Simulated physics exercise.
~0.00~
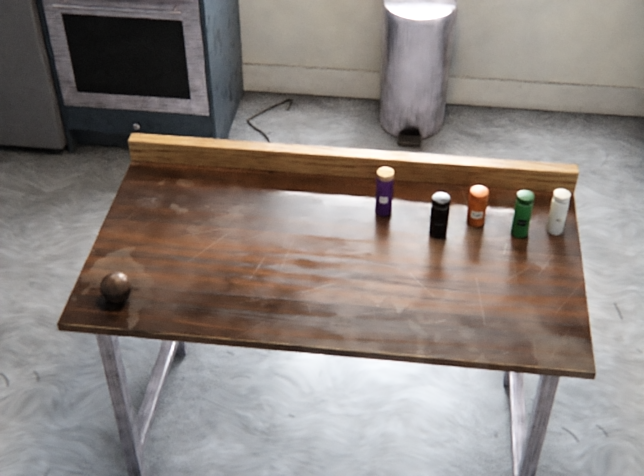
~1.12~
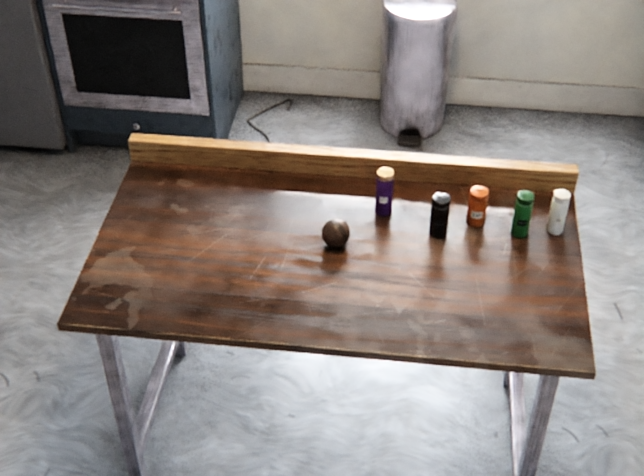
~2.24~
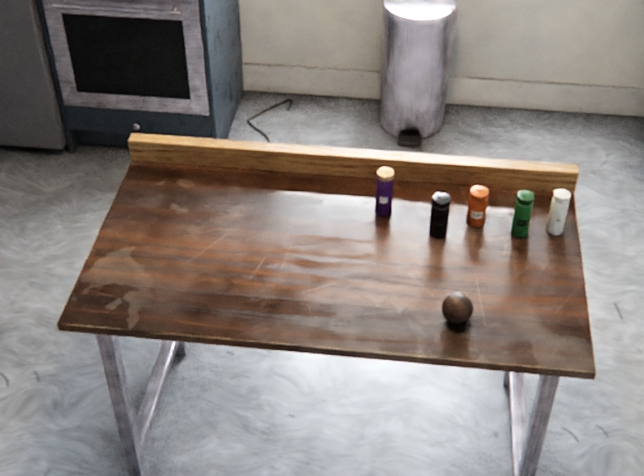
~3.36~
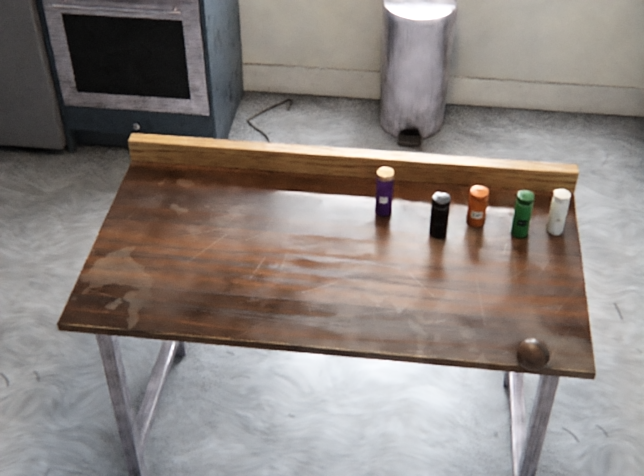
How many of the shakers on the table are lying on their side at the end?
None of them are lying down. All five shakers are still standing upright at the end.
